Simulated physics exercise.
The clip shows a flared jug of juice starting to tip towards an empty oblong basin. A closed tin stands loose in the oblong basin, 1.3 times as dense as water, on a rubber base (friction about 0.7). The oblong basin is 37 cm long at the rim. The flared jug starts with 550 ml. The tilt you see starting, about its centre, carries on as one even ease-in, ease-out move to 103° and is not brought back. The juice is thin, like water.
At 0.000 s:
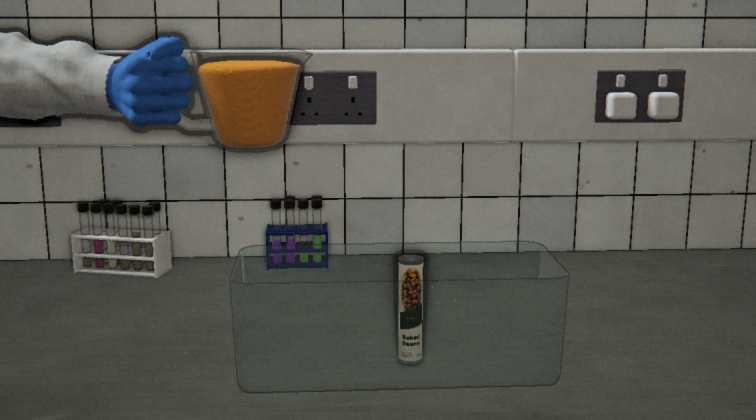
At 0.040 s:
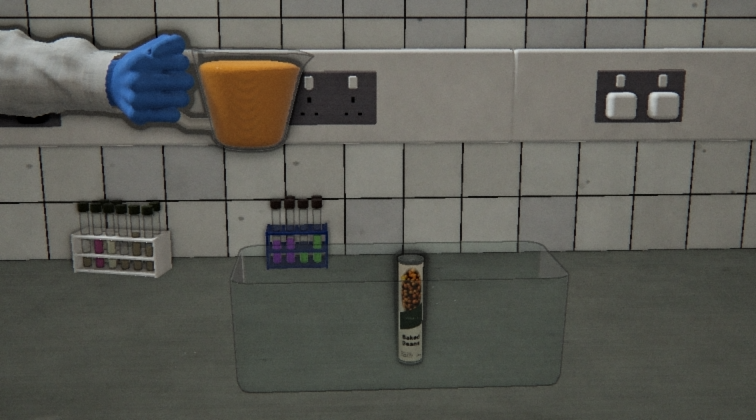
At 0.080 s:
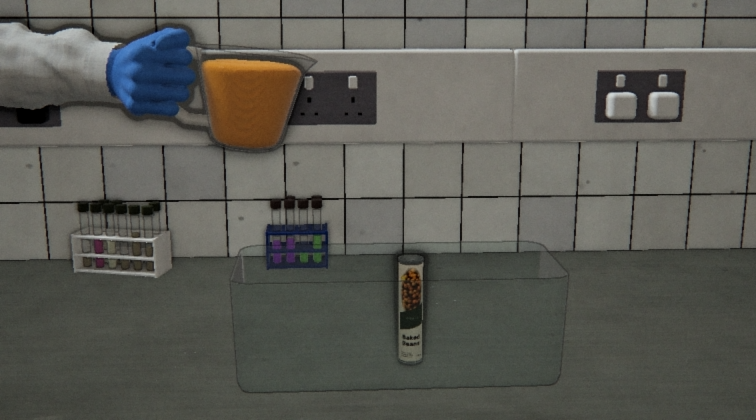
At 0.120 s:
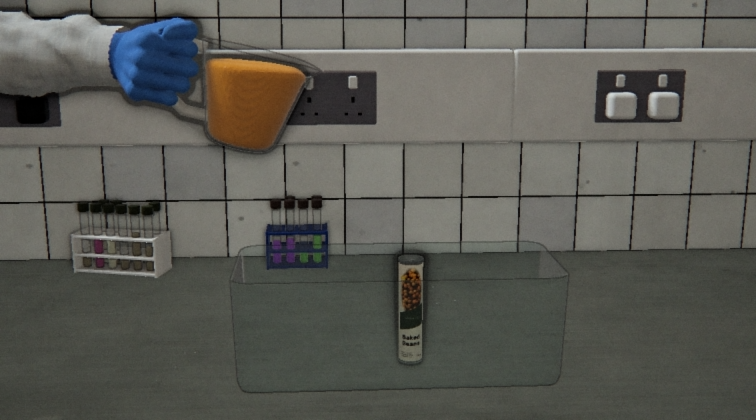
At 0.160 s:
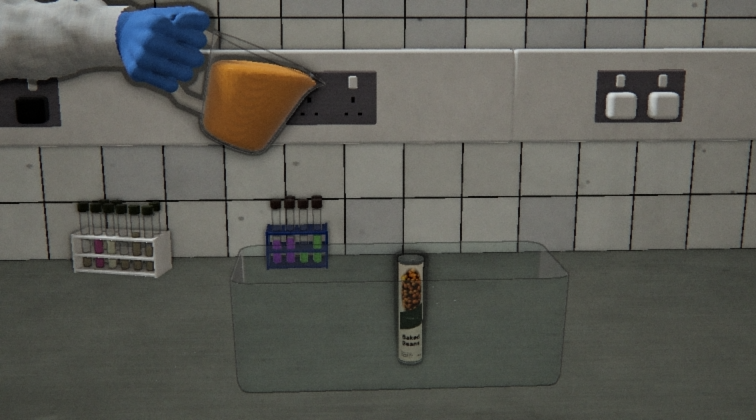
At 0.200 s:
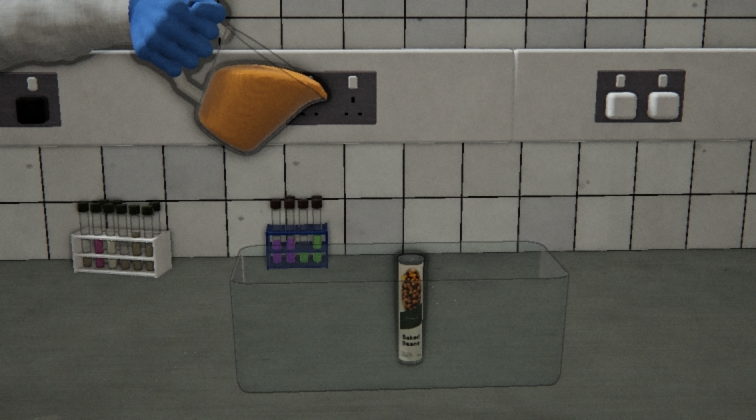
A blue-gloved hand steadily tilts a jug of orange juice rightward above a clear basin holding a tin.
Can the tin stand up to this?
The tin goes over.
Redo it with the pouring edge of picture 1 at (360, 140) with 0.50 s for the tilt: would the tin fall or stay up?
Then it remains upright.
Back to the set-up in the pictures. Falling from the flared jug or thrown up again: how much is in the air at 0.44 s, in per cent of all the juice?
About 46 per cent.
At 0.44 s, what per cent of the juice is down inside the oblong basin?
Near 20 in a hundred.
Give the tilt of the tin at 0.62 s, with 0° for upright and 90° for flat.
About 10°.
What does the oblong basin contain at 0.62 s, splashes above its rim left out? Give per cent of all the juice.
Near 80 in a hundred.
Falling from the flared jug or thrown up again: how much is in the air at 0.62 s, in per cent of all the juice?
Near 16 in a hundred.
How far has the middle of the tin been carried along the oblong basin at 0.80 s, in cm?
Some 7 cm.
After 0.44 s the tilt is 99° and 34 per cent is still to pour; the tin stands where it began.
After 0.62 s the tilt is 103° and 4 per cent is still to pour; the tin leans 11°.
After 0.80 s the tilt is 103° and 0 per cent is still to pour; the tin leans 57°.
After 1.00 s the tilt is 103° and 0 per cent is still to pour; the tin lies on its side.
In the end the tin lies on its side.
